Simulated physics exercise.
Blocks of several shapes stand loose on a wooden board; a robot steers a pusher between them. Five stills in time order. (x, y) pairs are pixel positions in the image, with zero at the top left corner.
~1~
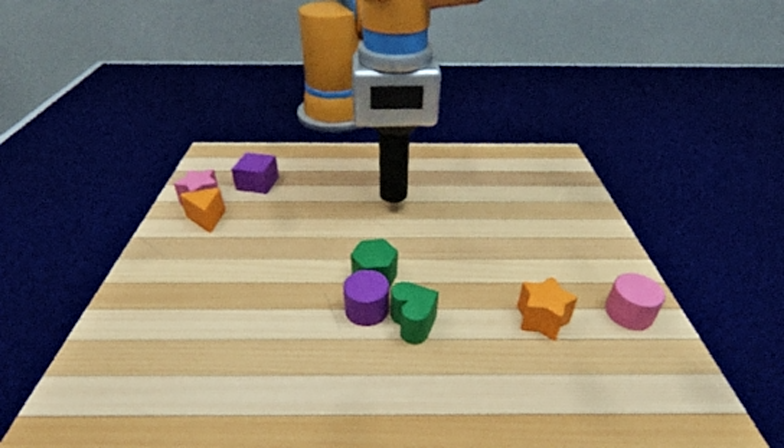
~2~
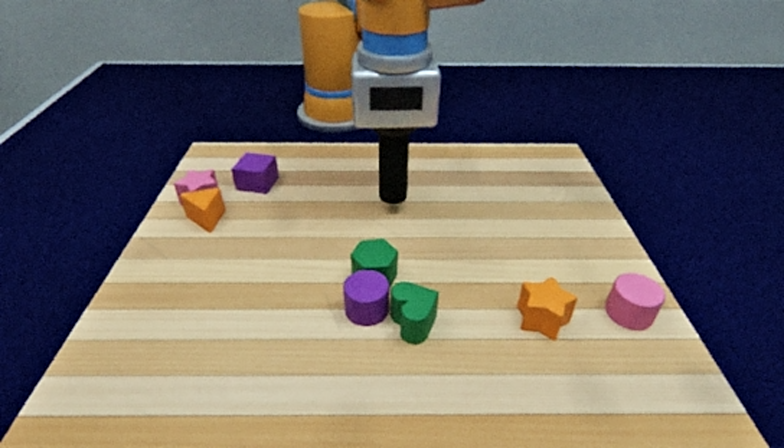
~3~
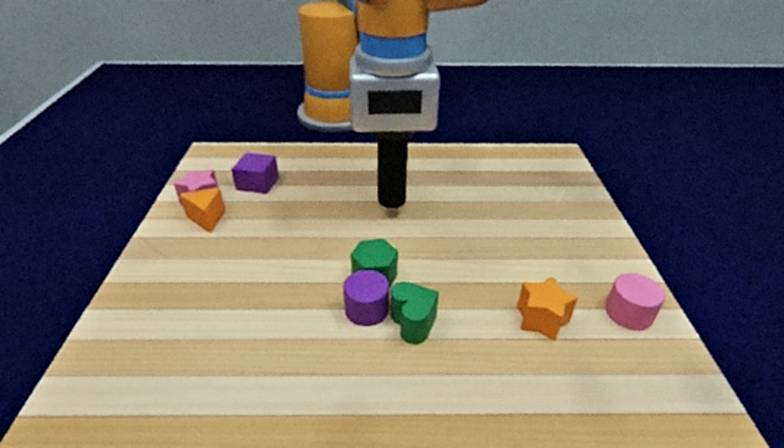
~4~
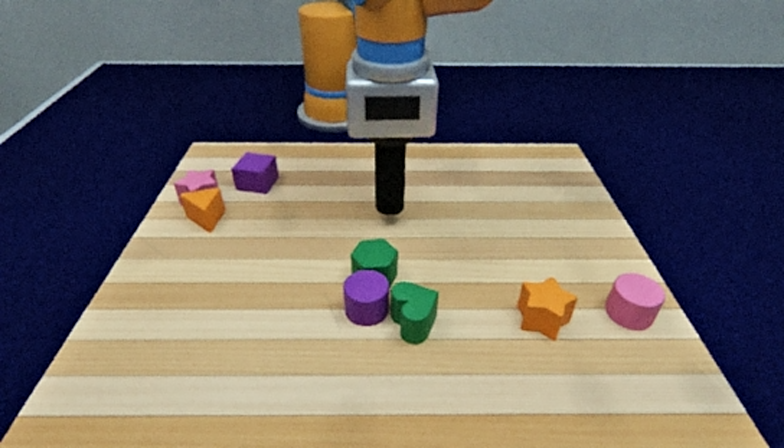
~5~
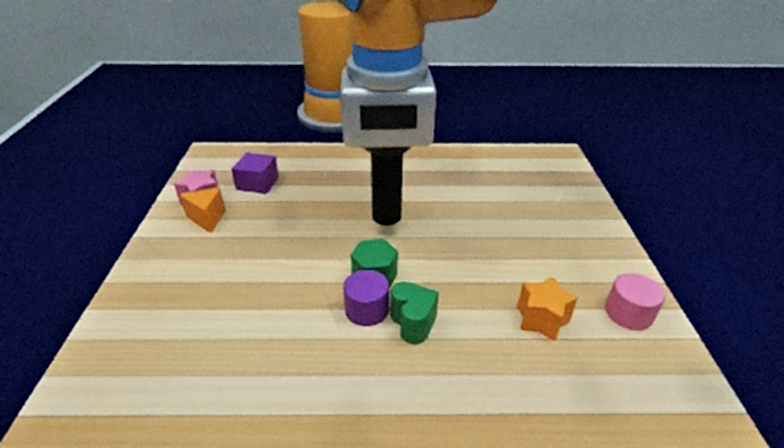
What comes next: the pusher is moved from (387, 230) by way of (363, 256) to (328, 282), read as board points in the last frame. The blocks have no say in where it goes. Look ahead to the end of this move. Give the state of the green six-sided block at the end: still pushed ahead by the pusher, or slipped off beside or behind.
Shed along the way.
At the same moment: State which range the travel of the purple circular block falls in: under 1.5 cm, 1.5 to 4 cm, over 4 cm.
The answer is 1.5 to 4 cm.
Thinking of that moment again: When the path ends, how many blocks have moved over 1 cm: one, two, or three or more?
I'd say two blocks get moved.
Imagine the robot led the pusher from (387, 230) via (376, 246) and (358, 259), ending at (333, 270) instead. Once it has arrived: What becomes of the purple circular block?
At the end, its place is different.
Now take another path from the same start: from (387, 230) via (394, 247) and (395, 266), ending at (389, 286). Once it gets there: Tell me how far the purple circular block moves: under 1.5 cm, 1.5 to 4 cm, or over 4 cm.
Of the three bands, it's 1.5 to 4 cm.
On the path given first. One third of the way, pusher (370, 234); nothing pushed yet.
Two thirds of the way, pusher (351, 252); purple circular block (368, 297); green six-sided block (371, 263), turned 30° anticlockwise.
At the end, pusher (327, 268); purple circular block (369, 299); green six-sided block (370, 265), turned 45° anticlockwise; green heart block still.
